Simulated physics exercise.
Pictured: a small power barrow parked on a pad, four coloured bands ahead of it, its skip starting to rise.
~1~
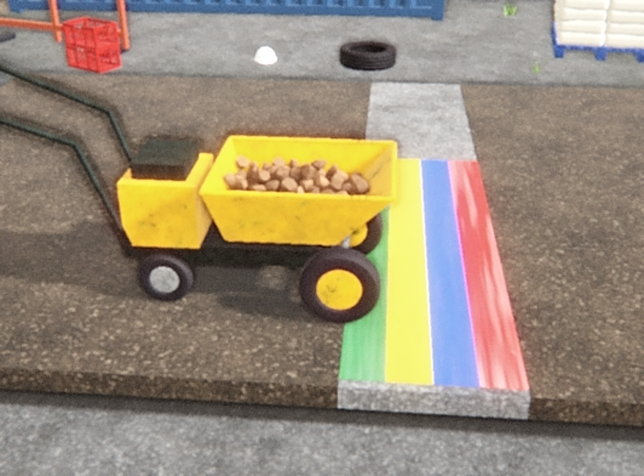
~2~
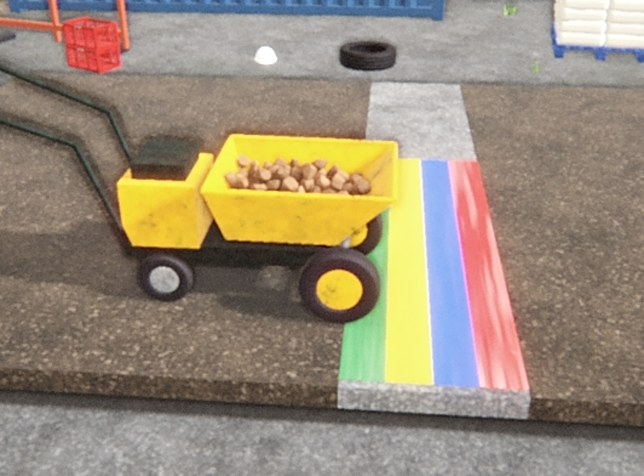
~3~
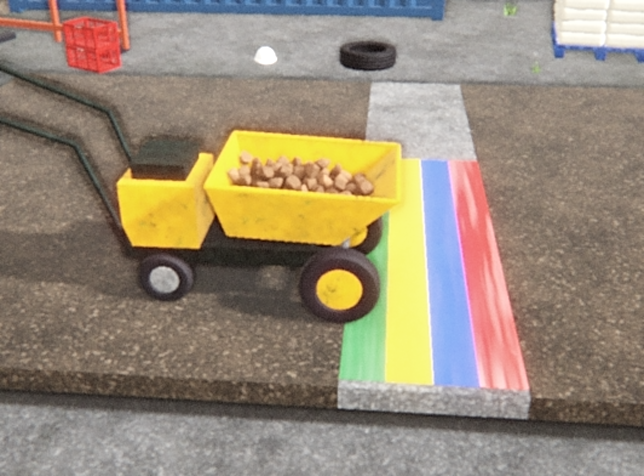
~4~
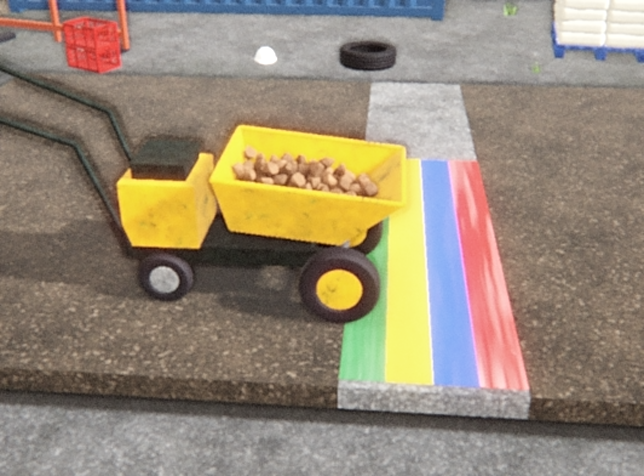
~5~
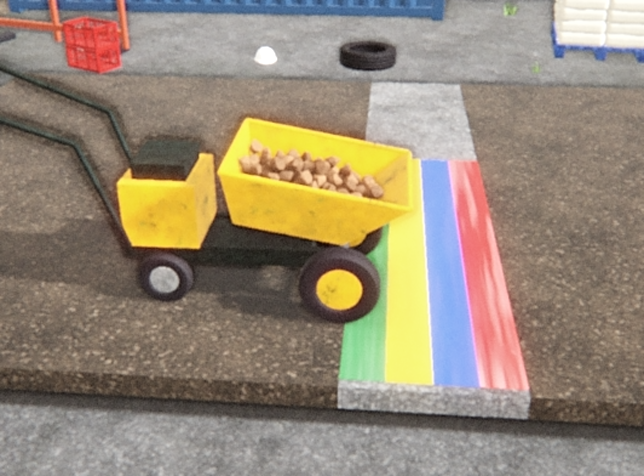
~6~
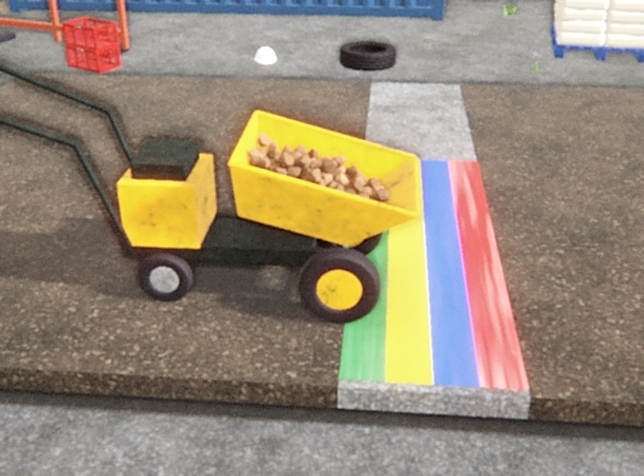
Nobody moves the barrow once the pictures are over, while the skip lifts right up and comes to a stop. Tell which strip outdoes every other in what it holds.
The red strip holds the most.
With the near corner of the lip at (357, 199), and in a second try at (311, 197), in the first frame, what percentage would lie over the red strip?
Roughly 30 per cent at the first spot and 20 per cent at the second.
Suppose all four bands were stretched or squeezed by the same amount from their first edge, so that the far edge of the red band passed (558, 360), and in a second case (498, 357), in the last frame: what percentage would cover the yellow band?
The first gives around 0 per cent, the second around 0 per cent.
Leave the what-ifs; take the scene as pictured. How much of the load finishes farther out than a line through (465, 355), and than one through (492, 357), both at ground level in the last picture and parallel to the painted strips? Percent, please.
Roughly 80 and 60 percent.
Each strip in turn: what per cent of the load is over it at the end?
Green strip near 0; yellow strip near 0; blue strip near 15; red strip near 35.
Shortly afterwards, skip tipped steeply; the whole lot in the skip.
Next, skip tipped steeply; the bulk in the skip; a little over the blue strip; a little over the red strip; only a few falling.
Some moments later, skip tipped right over; a little in the skip; a little over the blue strip; near a third over the red strip; near a third off the paint.
In the end, skip tipped right over; a little in the skip; none at all over the green strip; none at all over the yellow strip; near a quarter over the blue strip; near a third over the red strip; near a third off the paint.
